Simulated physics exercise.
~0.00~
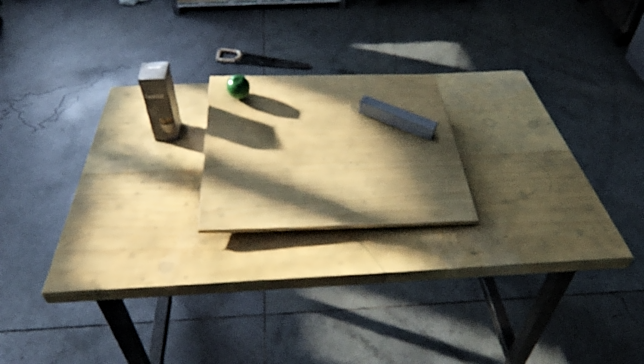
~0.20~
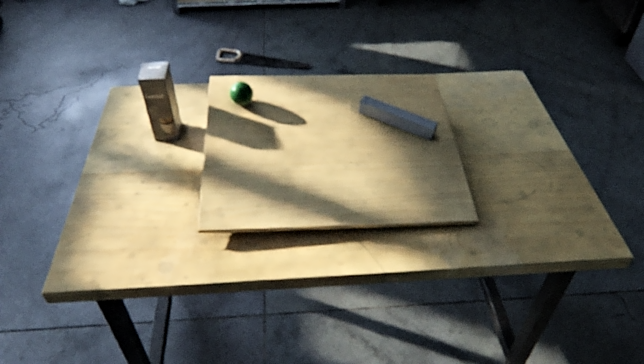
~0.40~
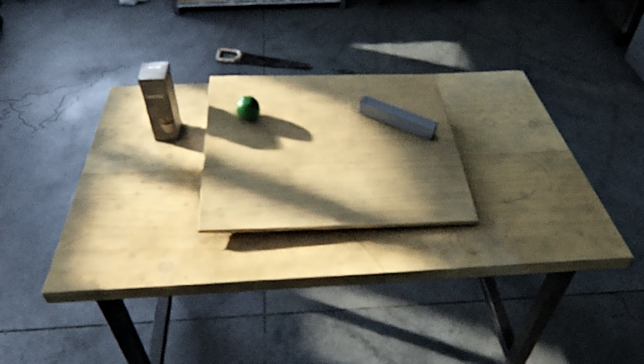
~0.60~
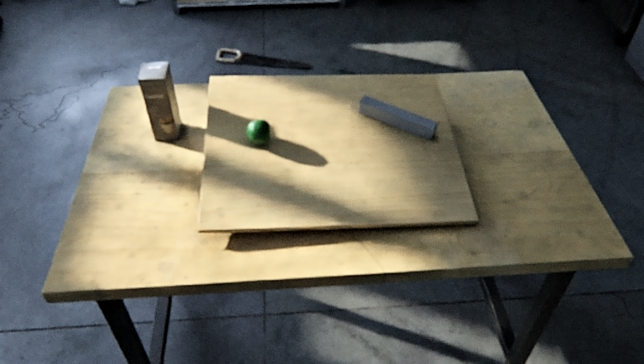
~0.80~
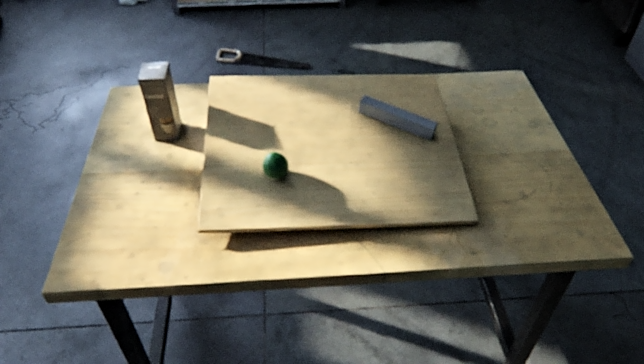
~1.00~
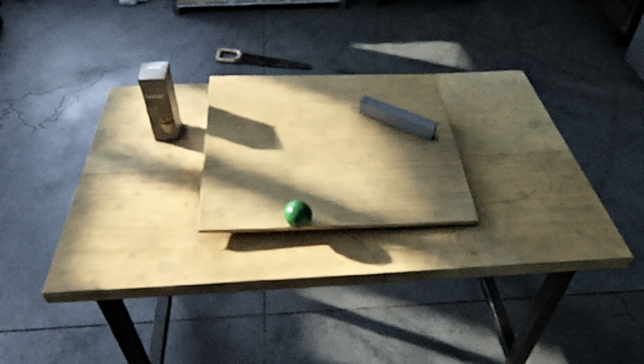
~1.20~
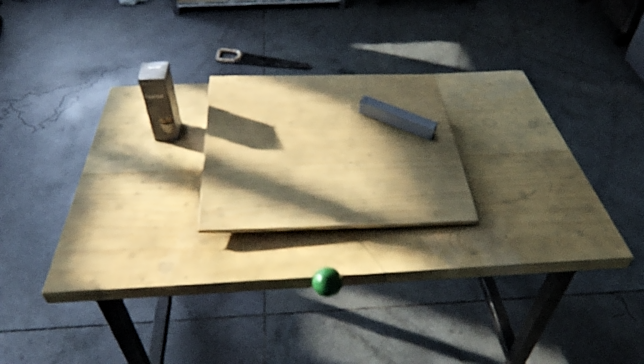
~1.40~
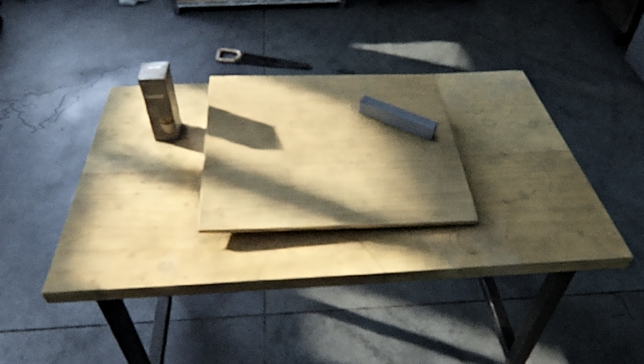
On a tilted wooden board resting on a table, a green apple rolled toward the viewer and a little to the right, past a grey carton that stayed put, then went over the near edge and dropped out of sight.
